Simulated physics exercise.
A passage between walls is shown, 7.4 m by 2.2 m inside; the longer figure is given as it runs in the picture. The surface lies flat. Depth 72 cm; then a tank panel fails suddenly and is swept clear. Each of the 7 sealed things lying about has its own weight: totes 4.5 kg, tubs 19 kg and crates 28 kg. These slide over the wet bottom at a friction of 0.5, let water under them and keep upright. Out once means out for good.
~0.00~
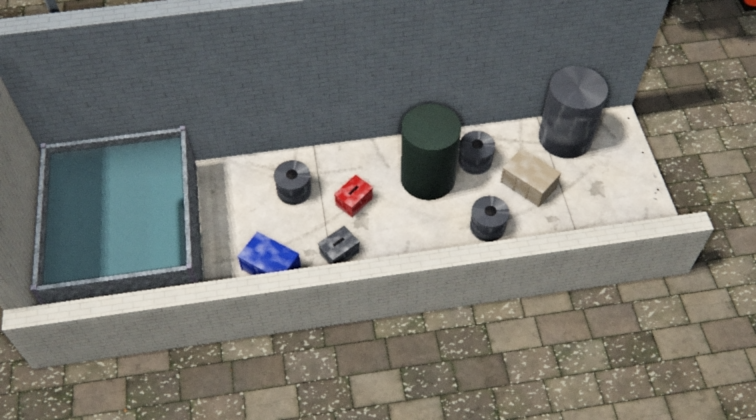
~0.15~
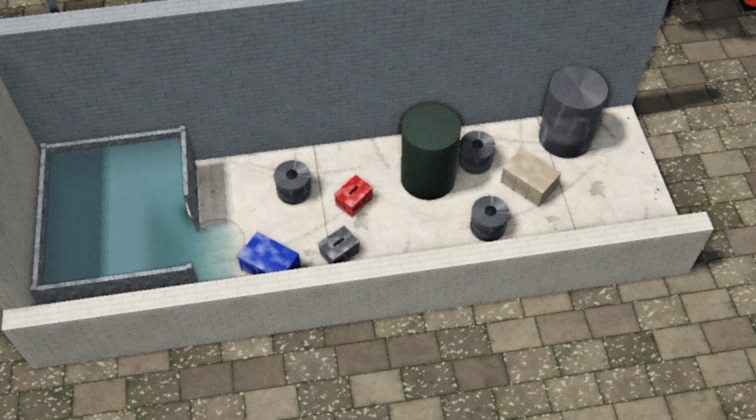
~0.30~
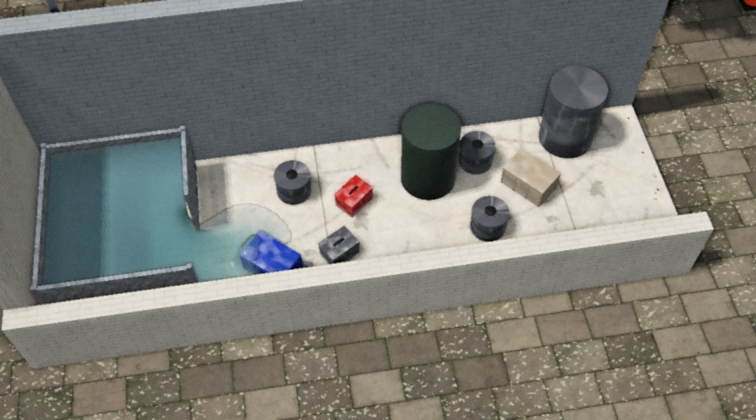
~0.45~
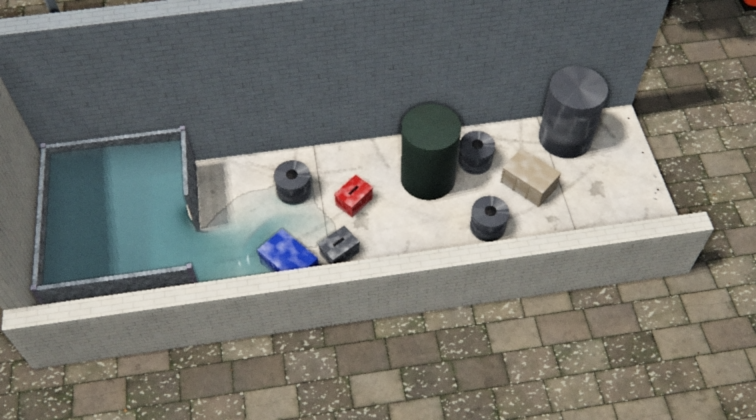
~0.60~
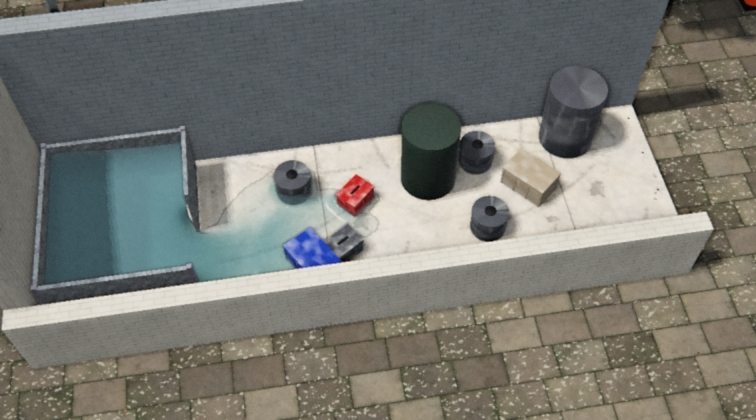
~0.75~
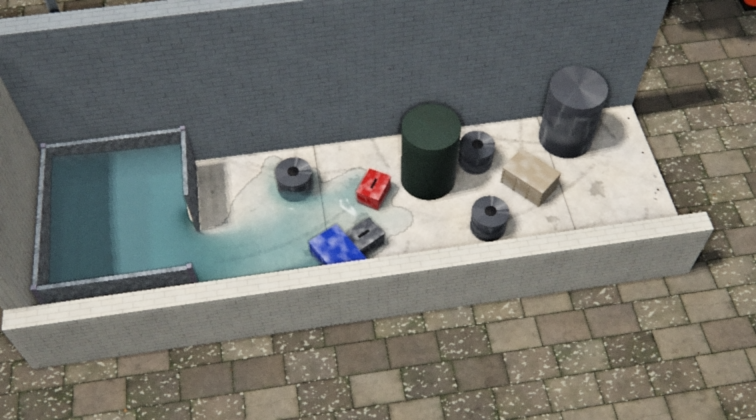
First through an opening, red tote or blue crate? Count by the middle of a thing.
The blue one gets out first.
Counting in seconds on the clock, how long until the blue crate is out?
It gets out at about 2.5 s.
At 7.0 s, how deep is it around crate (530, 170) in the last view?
7 cm.
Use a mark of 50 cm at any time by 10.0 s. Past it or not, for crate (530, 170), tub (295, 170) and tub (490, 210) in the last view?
Going one by one: Goes farther, stays closer, goes farther.
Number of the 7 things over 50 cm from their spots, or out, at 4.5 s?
My count gives 5.
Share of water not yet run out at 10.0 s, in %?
Roughly 50 percent.
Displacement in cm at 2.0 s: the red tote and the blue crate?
80 and 350 cm or so by then.
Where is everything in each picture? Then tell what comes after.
In the first frame, the red tote at (354, 191), on the bottom; the blue crate at (268, 255) rests on the ground; 2.9 m2 under water; 0 of 7 have shifted.
In the second frame, the red tote at (354, 191) rests on the ground; the blue crate at (268, 255), on the bottom; water covers 3.5 m2; 0 of 7 have shifted.
In the third frame, the red tote at (354, 191) rests on the ground; the blue crate at (270, 254), on the bottom; water covers 4.1 m2; 0 of 7 have shifted.
In the fourth frame, the red tote at (354, 191), on the bottom; the blue crate at (288, 254) rests on the ground, 22 cm from its start; 4.8 m2 under water; 1 of 7 have shifted.
In the fifth frame, the red tote at (355, 190) rests on the ground; the blue crate at (312, 253) rests on the ground, 51 cm from its start; 5.4 m2 under water; 2 of 7 have shifted.
In the sixth frame, the red tote at (374, 184) rests on the ground, 27 cm from its start; the blue crate at (338, 250), on the bottom, 80 cm from its start; water covers 6.2 m2; 3 of 7 have shifted.
After 2.0 s the red tote is near (420, 189), 0.8 m from its start, afloat; the blue crate is near (566, 220), 3.5 m from its start, afloat; 0 of 7 are out; 3 afloat.
After 4.5 s the red tote has gone out (at 4.4 s); the blue crate has gone out (at 2.7 s); 3 of 7 are out; 1 afloat.
After 7.0 s the red tote has gone out (at 4.4 s); the blue crate has gone out (at 2.7 s); 3 of 7 are out; 1 afloat.
After 10.0 s the red tote has gone out (at 4.4 s); the blue crate has gone out (at 2.7 s); 3 of 7 are out; 1 afloat.
